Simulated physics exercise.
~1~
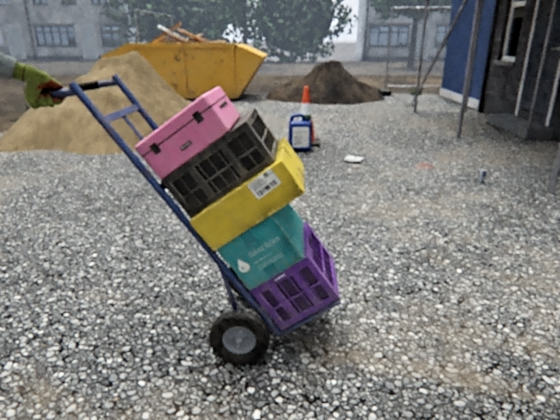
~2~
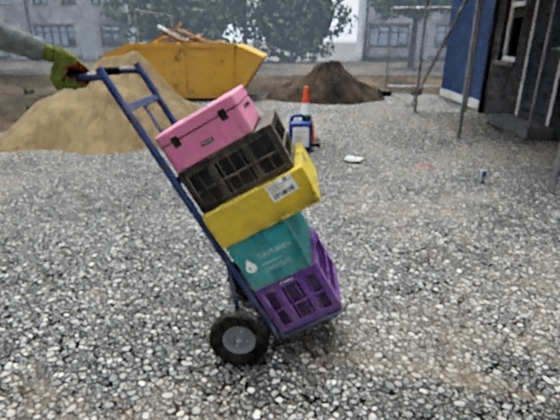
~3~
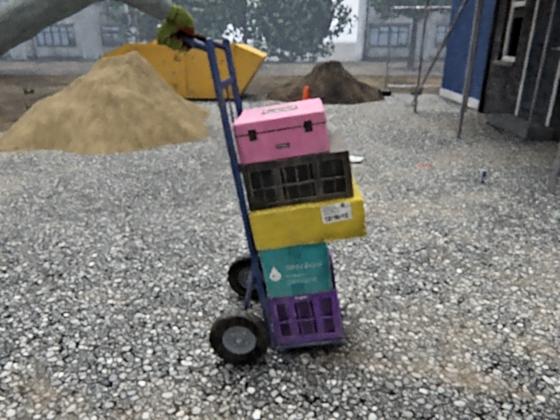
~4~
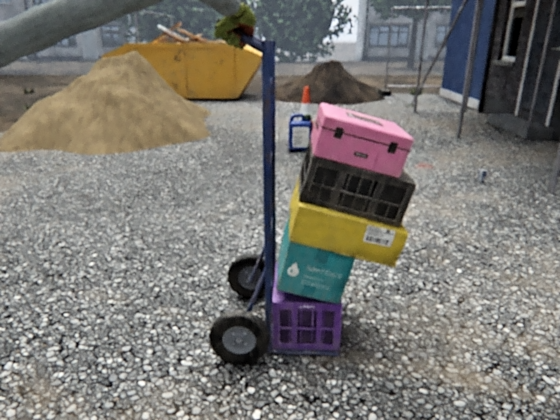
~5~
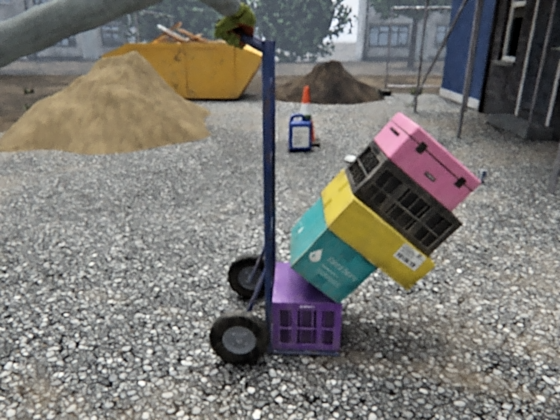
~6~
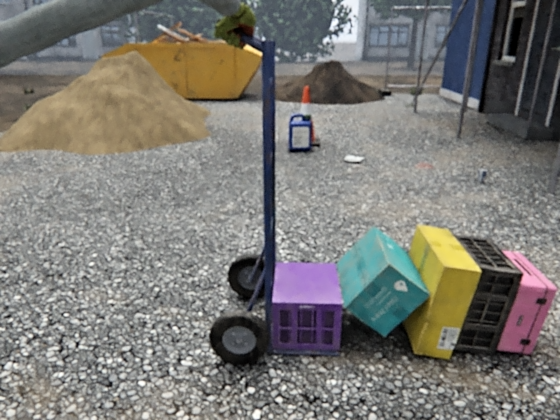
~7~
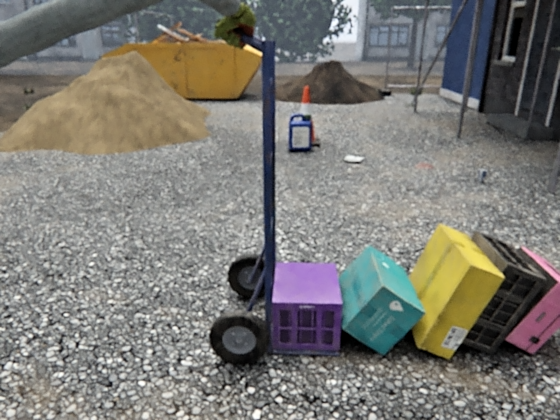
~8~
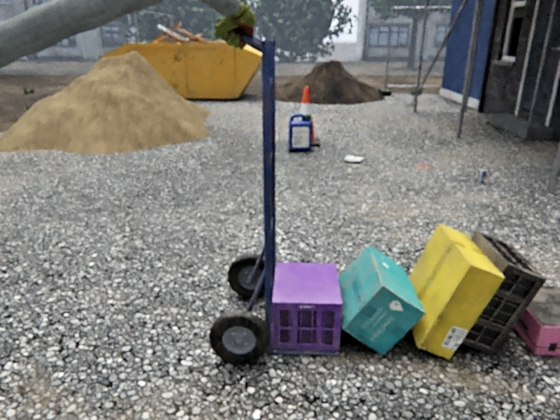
On a gravelly building site, a gloved hand tipped a hand truck stacked with five boxes and crates upright, and the upper four toppled off to the right and tumbled onto the ground in a row, while the purple crate stayed on the truck.
